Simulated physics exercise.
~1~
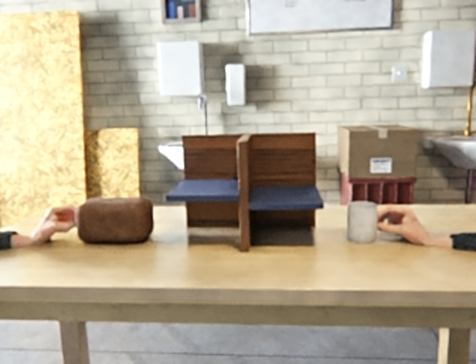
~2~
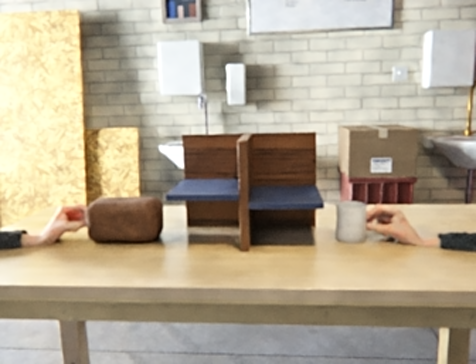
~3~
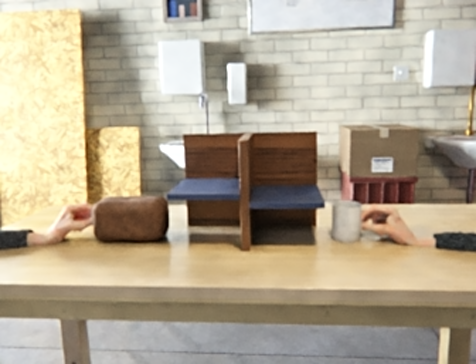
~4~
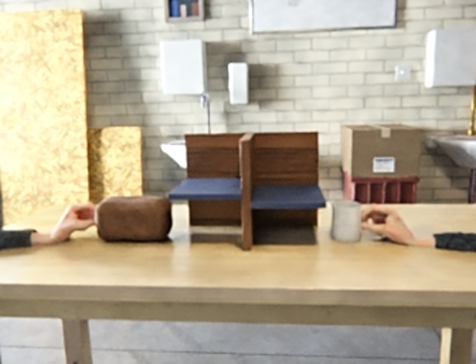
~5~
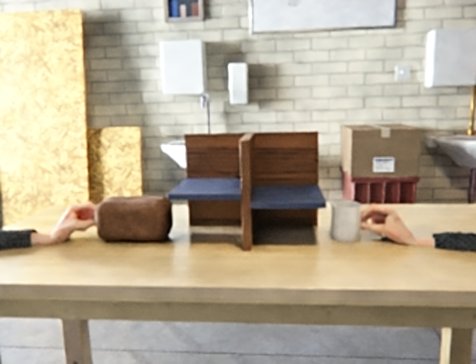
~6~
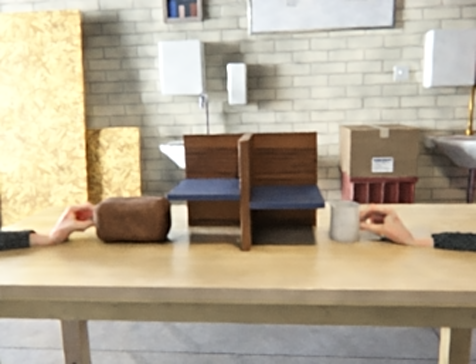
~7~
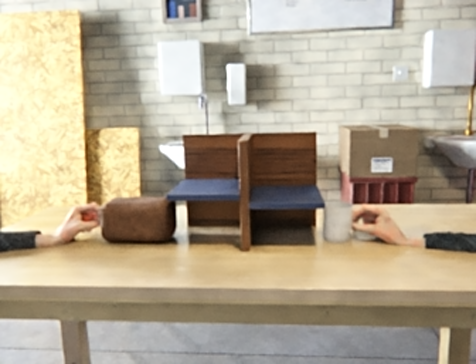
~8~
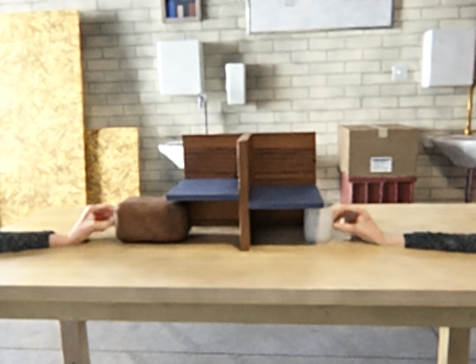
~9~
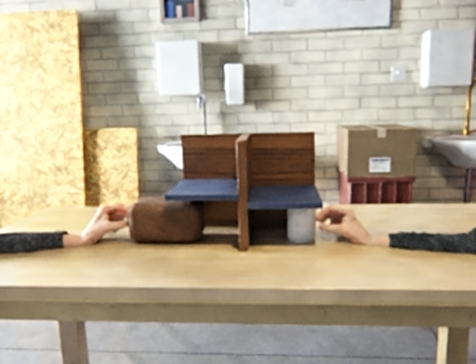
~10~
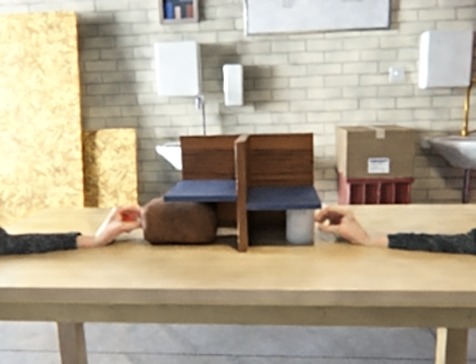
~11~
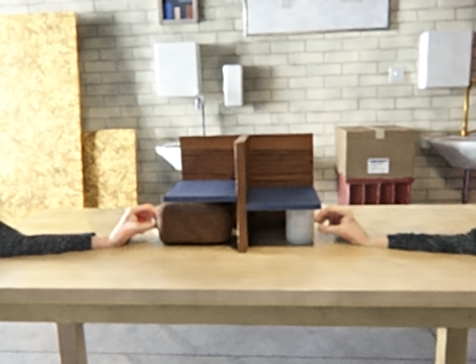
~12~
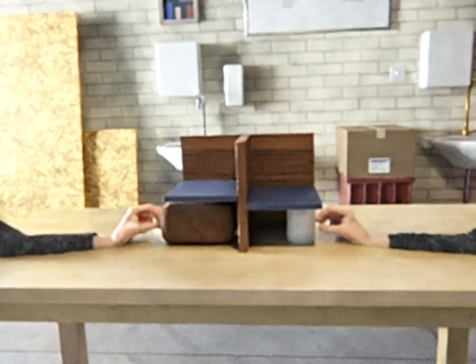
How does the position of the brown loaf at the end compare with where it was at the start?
At the start the loaf sits out on the table to the left of the shelf. By the end it has moved right and rests under the left side of the shelf.
